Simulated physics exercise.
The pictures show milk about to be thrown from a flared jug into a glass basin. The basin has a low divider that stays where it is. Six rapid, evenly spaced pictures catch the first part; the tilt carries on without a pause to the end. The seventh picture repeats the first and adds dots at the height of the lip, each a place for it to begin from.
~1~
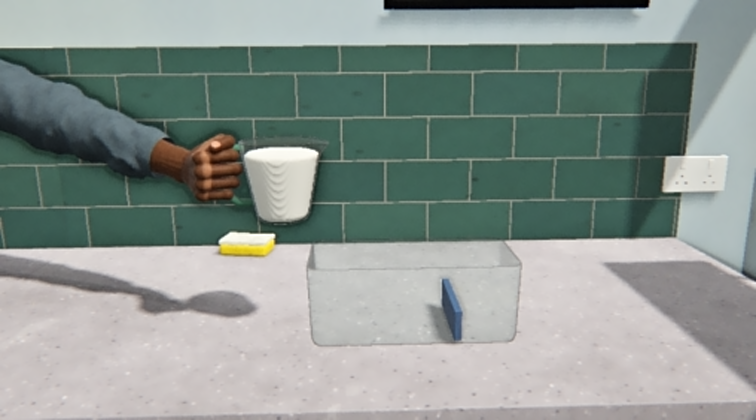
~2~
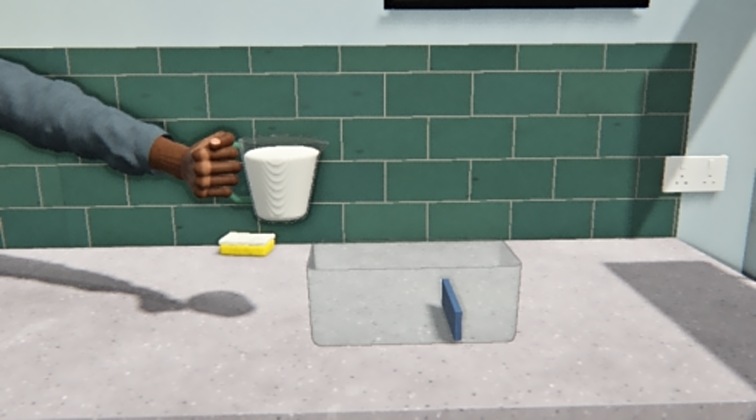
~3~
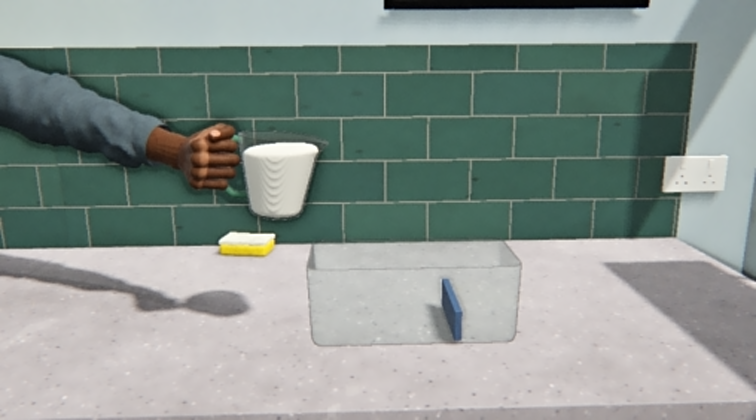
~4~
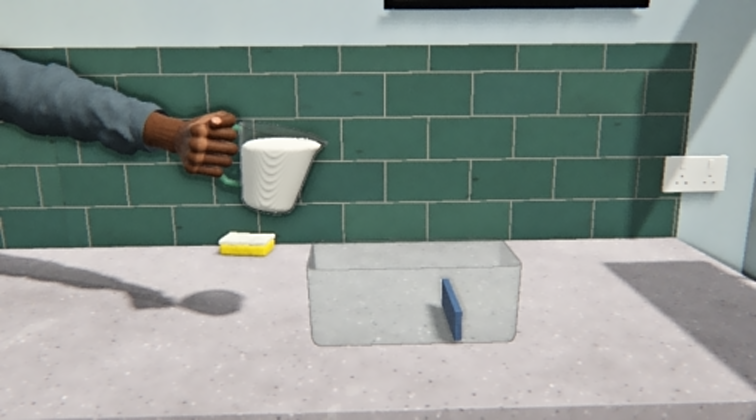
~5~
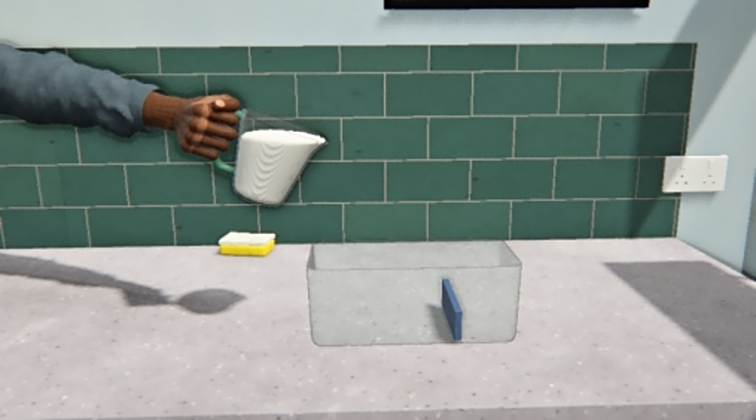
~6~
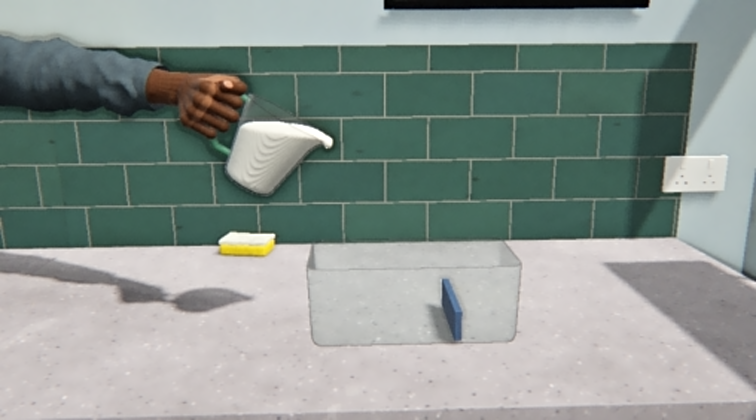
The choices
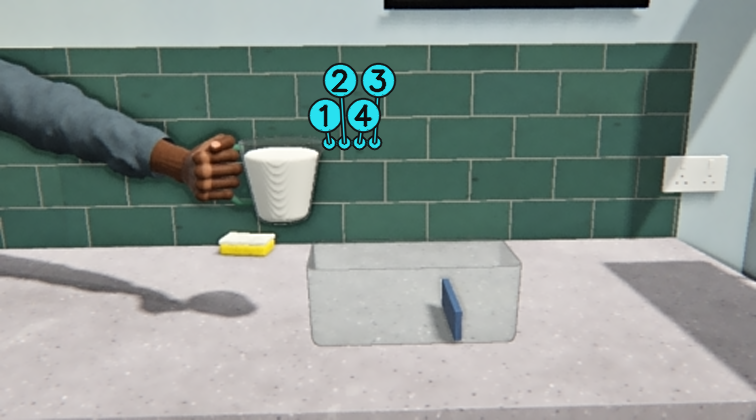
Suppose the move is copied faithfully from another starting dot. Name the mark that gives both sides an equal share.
The answer is place 3.
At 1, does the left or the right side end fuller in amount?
More ends on the left.
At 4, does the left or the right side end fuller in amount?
More ends on the left.
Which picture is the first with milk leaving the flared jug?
In picture 6.
In cyan, 1 at (329, 143); 2 at (344, 143); 3 at (374, 142); 4 at (359, 142).
With 1, about 89 % ends left of the wall and 6 % right of it; 4 % is lost outside.
With 2, about 91 % ends left of the wall and 4 % right of it; 5 % is lost outside.
With 3, about 49 % ends left of the wall and 47 % right of it; 4 % is lost outside.
With 4, about 86 % ends left of the wall and 12 % right of it; 3 % is lost outside.
